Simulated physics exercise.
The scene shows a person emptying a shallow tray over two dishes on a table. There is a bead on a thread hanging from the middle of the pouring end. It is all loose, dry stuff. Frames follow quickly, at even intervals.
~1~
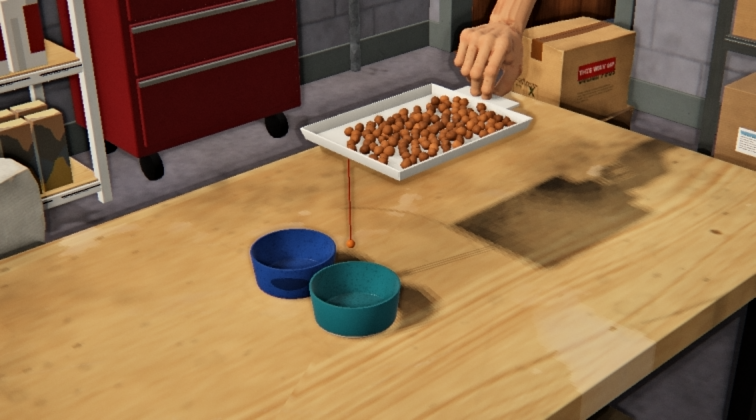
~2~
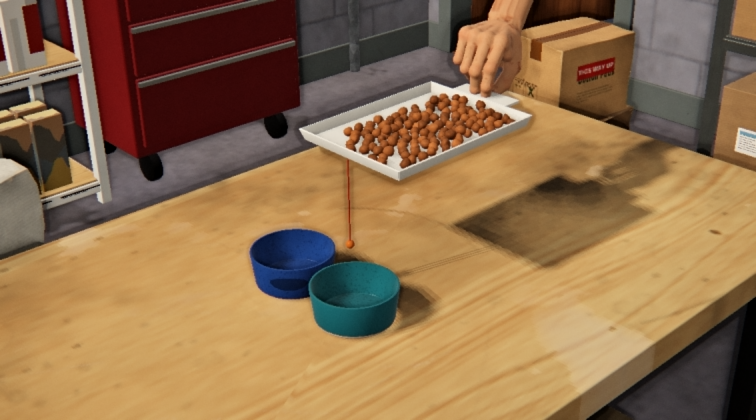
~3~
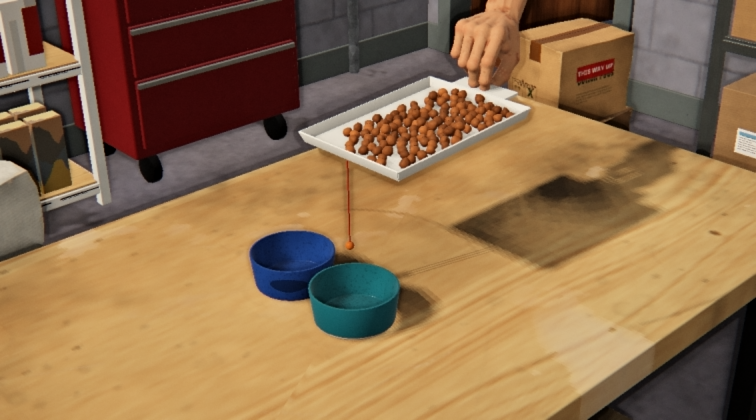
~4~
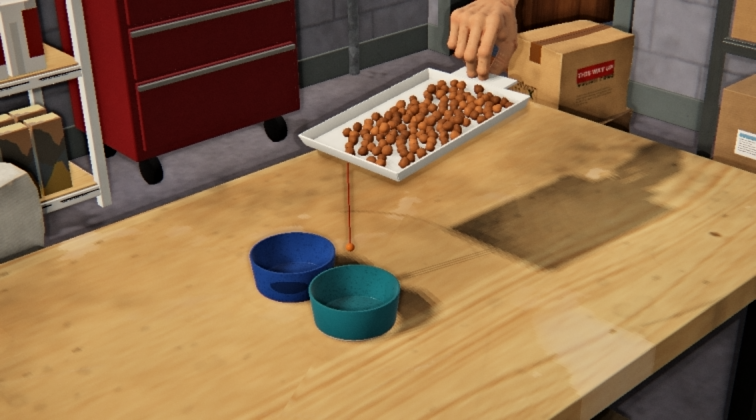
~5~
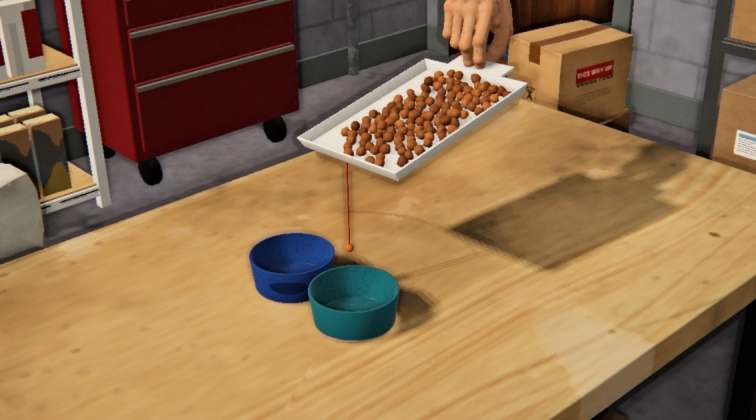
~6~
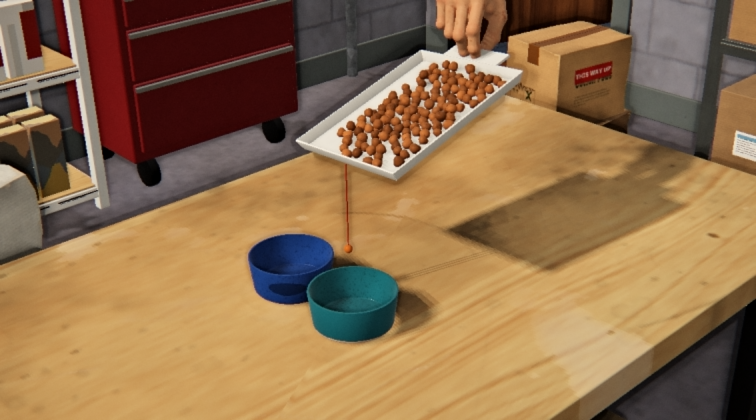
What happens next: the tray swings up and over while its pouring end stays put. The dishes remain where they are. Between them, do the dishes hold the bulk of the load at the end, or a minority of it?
The dishes collect the majority.
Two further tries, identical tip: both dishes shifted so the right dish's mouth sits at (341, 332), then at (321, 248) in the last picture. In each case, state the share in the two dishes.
Close to 10 in a hundred, then close to 50 in a hundred.
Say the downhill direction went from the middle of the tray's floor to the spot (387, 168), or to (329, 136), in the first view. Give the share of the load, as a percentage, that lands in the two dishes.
Shares, approx.: 60 %, then 60 %.
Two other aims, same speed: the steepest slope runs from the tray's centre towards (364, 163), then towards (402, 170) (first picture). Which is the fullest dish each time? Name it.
Result of try 1 is the right side, of try 2 the right side.
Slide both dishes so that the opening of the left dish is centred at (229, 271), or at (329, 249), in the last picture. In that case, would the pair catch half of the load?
Placing 1: A minority of it. Placing 2: A minority of it.
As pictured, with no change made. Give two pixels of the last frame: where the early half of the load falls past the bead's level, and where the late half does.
(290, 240) first, (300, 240) later.
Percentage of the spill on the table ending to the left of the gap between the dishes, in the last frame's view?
Reading: Around 100 %.
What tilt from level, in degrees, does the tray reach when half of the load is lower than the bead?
About 90 degrees.
Soon, tray tipped steeply; most on the tray; a stray few in the left dish; a small part in the air.
A while on, tray tipped past a quarter turn; a stray few on the tray; a small part in the right dish; about half in the left dish; about a quarter outside both; a small part in the air.
Towards the end, tray tipped past a quarter turn; about a quarter in the right dish; about two thirds in the left dish; about a quarter outside both.
Finally, tray tipped past a quarter turn; about a quarter in the right dish; about two thirds in the left dish; about a quarter outside both.
